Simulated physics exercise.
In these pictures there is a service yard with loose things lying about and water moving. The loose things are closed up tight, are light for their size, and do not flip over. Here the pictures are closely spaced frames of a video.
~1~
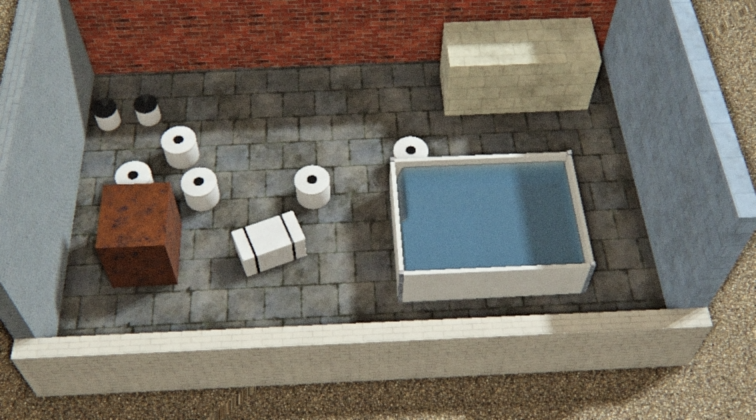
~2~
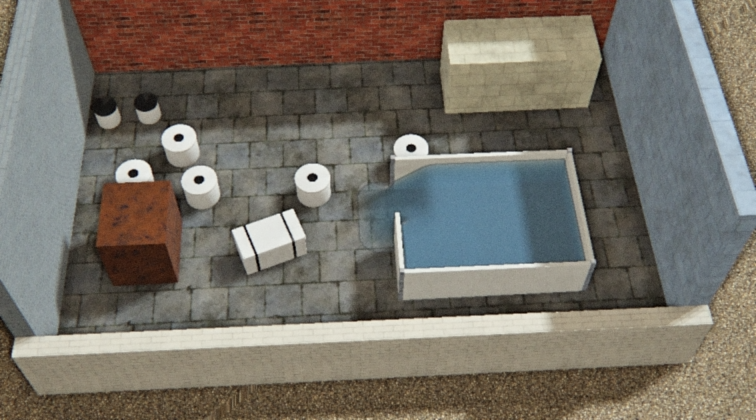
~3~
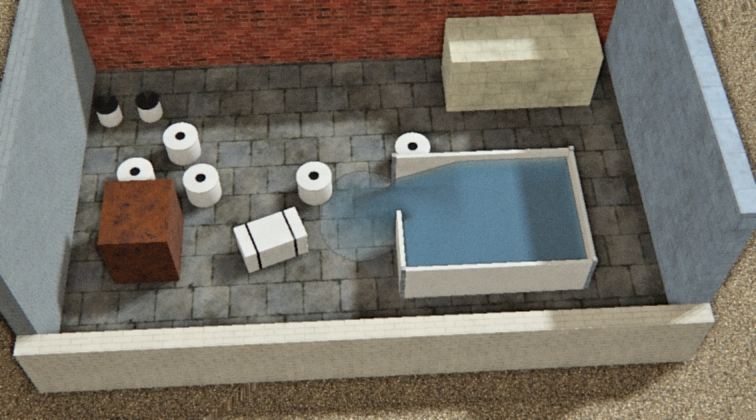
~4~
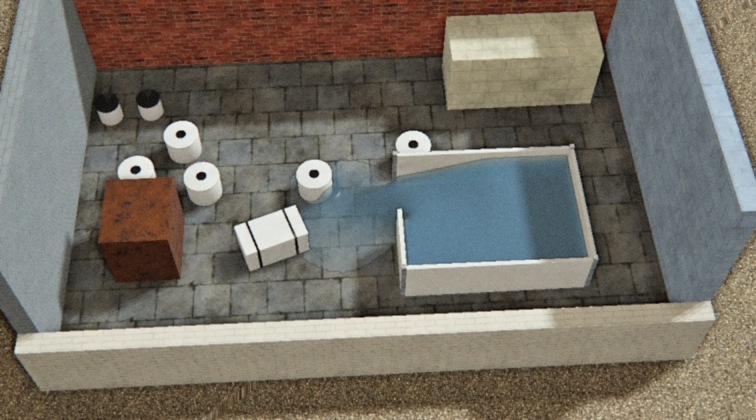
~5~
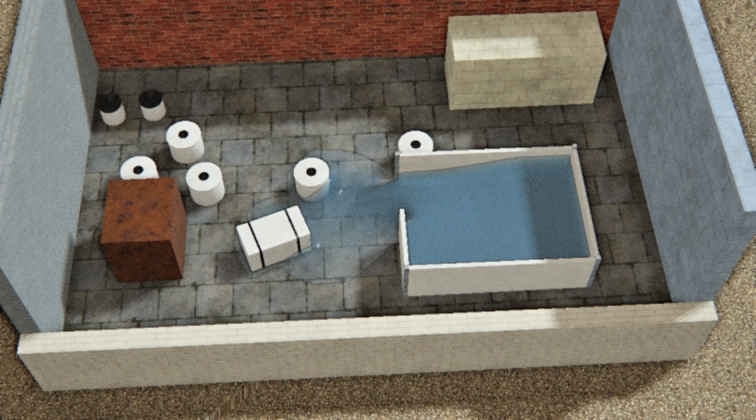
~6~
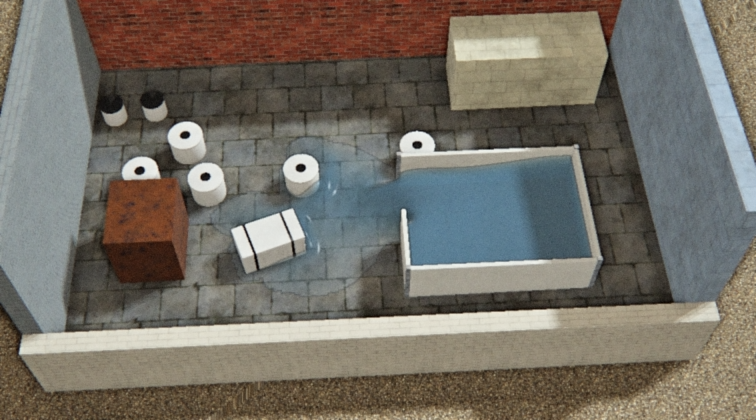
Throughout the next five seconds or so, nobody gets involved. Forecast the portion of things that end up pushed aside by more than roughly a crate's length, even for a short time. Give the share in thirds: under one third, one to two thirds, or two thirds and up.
Counting the far movers, it's high - two thirds or more.
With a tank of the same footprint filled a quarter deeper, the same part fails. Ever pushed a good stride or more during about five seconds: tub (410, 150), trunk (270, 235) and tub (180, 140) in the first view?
First one stopped before it, second one reached the mark, third one reached the mark.
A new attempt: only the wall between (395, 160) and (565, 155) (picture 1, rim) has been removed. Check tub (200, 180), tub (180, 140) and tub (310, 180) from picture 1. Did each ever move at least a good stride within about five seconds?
Taking them in order, short of it, short of it, short of it.
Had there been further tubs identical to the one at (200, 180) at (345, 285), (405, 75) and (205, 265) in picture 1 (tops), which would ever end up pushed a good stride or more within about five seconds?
Taking them one at a time: Remains close, then remains close, then gets driven off.
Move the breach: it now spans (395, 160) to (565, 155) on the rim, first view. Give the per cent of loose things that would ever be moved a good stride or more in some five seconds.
40 per cent or thereabouts.
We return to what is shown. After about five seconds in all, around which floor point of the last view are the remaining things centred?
That averages to about (183, 133) on the floor.
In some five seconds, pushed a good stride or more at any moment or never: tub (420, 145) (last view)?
Note - displacement: Not the full distance.
A moment on, 2 of 8 are well off their spots; 0 afloat.
Next, 3 of 8 are well off their spots; 1 afloat.
Later, 6 of 8 are well off their spots; 6 afloat.
In the end, 6 of 8 are well off their spots, and 7 have been at some point; 7 afloat.
